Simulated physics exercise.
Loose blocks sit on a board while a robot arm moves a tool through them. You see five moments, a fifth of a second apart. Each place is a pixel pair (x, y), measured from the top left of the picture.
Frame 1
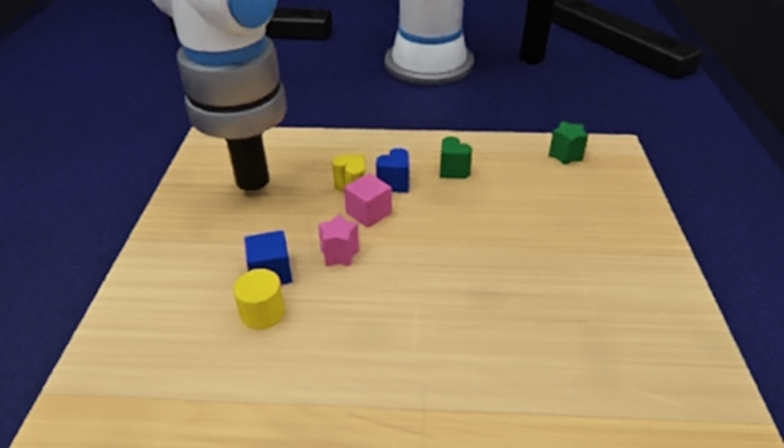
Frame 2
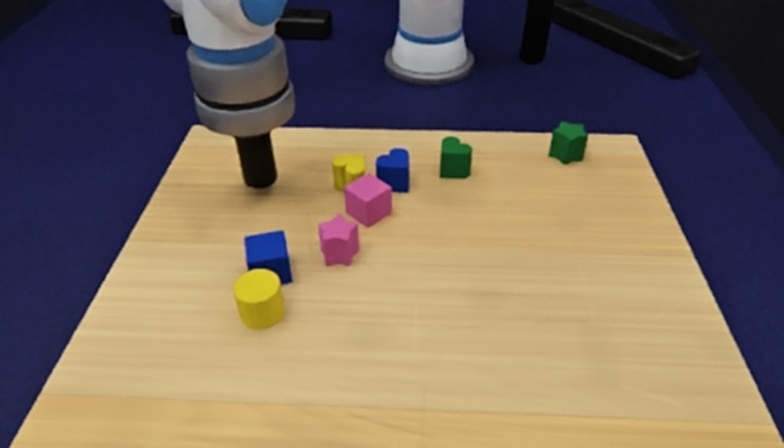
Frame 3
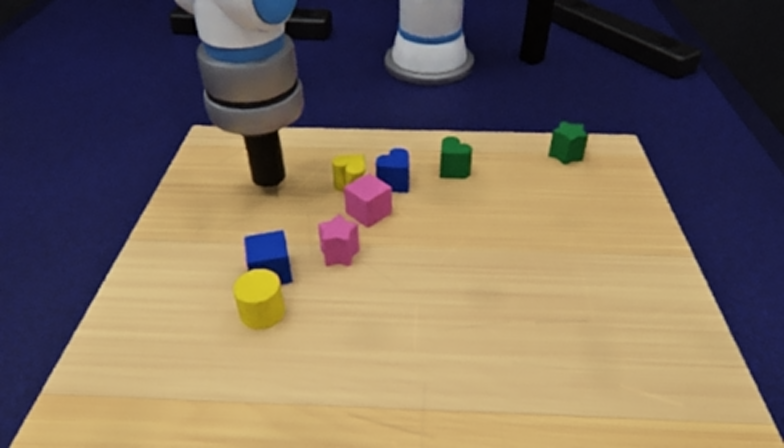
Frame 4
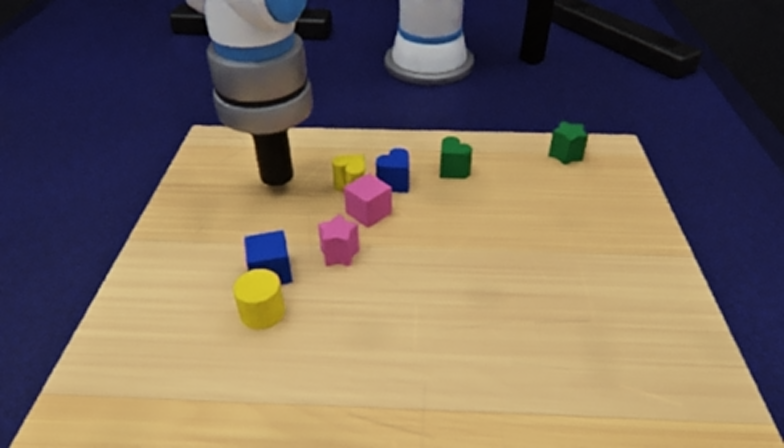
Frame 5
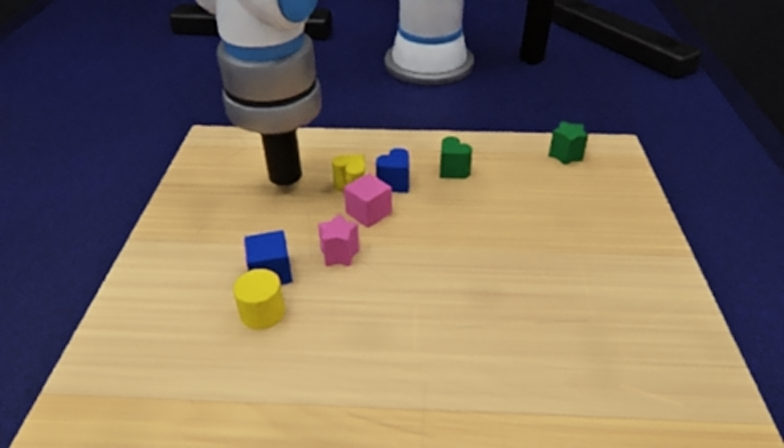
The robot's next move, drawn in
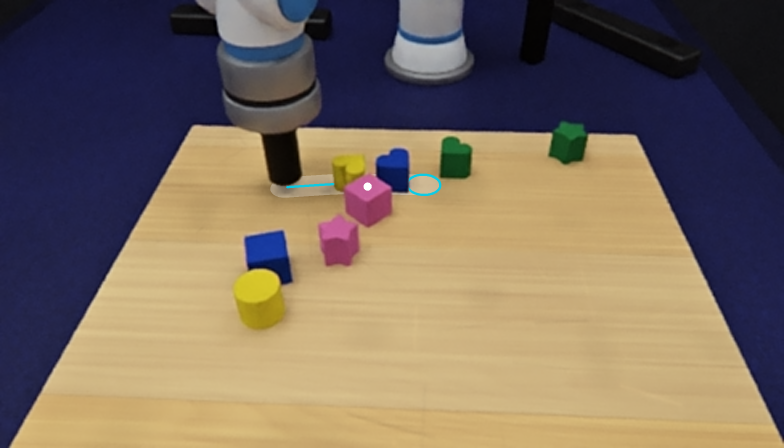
The clip shows a robot arm with a dark tool tip moving slowly rightward a short way along the upper left of a wooden board, while the scattered yellow, blue, pink and green blocks stay still.
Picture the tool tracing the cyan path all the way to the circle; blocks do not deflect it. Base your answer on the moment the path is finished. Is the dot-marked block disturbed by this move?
It gets moved.
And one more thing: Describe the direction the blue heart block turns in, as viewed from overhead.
From the top, the block rotates counterclockwise.
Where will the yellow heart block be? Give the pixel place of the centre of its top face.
Its top face will be centred at roughly (426, 176).
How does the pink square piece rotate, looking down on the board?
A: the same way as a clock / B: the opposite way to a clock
My pick is A.
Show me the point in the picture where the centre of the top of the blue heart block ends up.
I think it will end close to (461, 163).
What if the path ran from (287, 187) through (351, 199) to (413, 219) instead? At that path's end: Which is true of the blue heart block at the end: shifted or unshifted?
The block moves away from its spot.
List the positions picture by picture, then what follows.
In the first frame, tip of the tool at (253, 181), middles of tops, yellow heart block at (351, 162), pink square piece at (368, 187), blue heart block at (395, 158), green heart block at (455, 145).
In the second frame, tool at (261, 179), nothing pushed.
In the third frame, tool at (269, 177), nothing pushed.
In the fourth frame, tool at (277, 176), nothing pushed.
In the fifth frame, tool at (285, 176), yellow heart block at (351, 162), pink square piece at (368, 187), blue heart block at (395, 158), green heart block at (455, 145).
The line goes from (287, 187) through (356, 184) to (424, 185); the dot is on the pink square piece.
The first path, step by step. One third of the way, tool at (332, 173); yellow heart block at (366, 163); blue heart block at (399, 158).
Two thirds of the way, tool at (378, 173); yellow heart block at (404, 171), turned 60° clockwise; pink square piece at (378, 191), turned 50° clockwise; blue heart block at (429, 161), turned 70° anticlockwise.
At the end, tool at (424, 173); yellow heart block at (426, 176), turned 135° clockwise; pink square piece at (378, 191), turned 50° clockwise; blue heart block at (461, 163), turned 80° anticlockwise; green heart block unmoved.
